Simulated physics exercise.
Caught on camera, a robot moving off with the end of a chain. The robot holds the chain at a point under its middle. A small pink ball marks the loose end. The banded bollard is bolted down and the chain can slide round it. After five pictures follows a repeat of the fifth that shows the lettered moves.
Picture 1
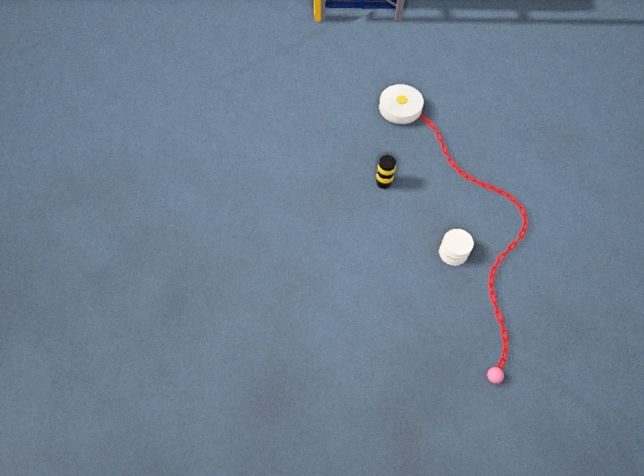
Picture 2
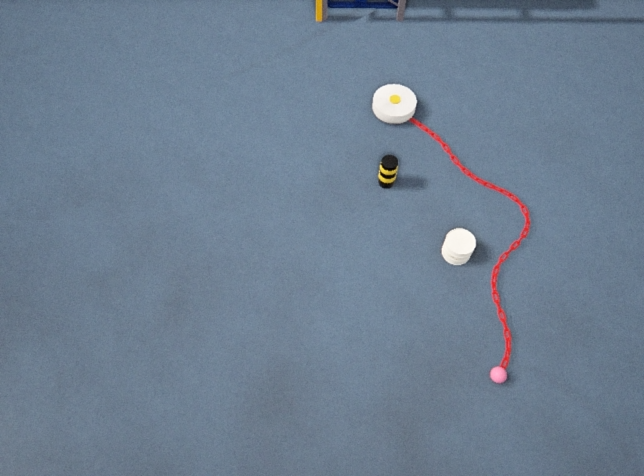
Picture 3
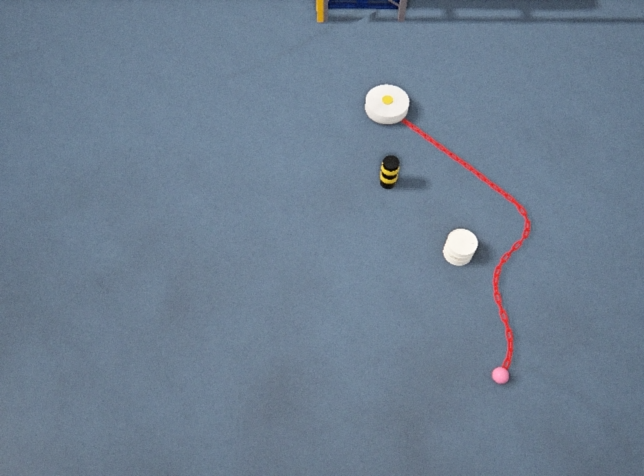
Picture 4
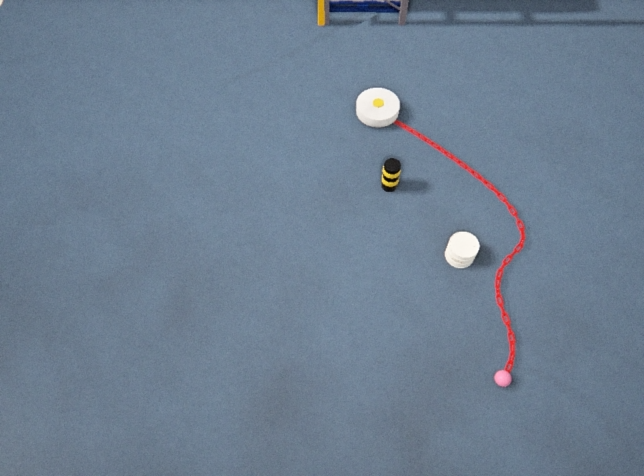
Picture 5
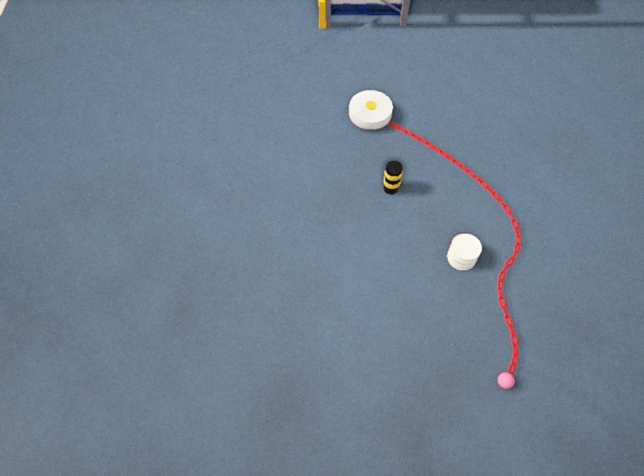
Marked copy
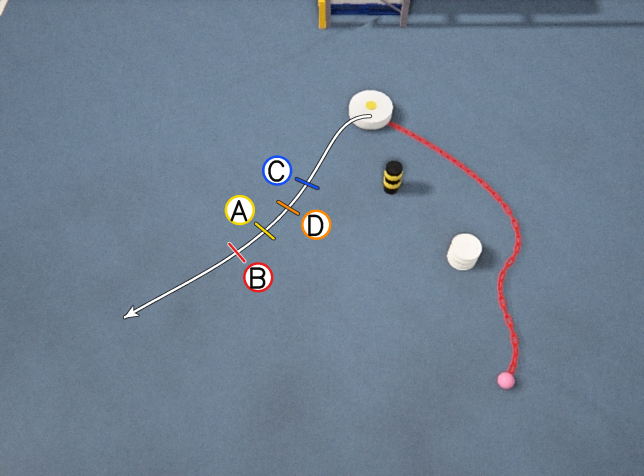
A round white robot moved slowly left across a blue floor, pulling one end of a red chain and drawing out its upper bends, while the pink far end stayed near a white pot.
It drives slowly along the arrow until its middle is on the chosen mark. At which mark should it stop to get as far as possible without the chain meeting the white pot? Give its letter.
As far as tick D.
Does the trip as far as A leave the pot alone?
For that mark, no.
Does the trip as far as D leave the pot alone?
Yes.
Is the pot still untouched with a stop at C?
Yes.
On the marked copy, A at (265, 231); B at (237, 253); C at (307, 184); D at (288, 208); the route from (370, 116) via (278, 218) to (125, 317).
Taking D. A third of the way, robot (334, 134), middle of the chain (487, 209), free end (506, 380).
Two thirds of the way, robot (312, 171), middle of the chain (482, 210), free end (506, 380).
When it is over, robot (288, 203), middle of the chain (456, 216), free end (506, 380); only the bollard has been touched, if anything.
As for the rest, A brings the chain against the pot; B brings the chain against the pot; C is safe but short.
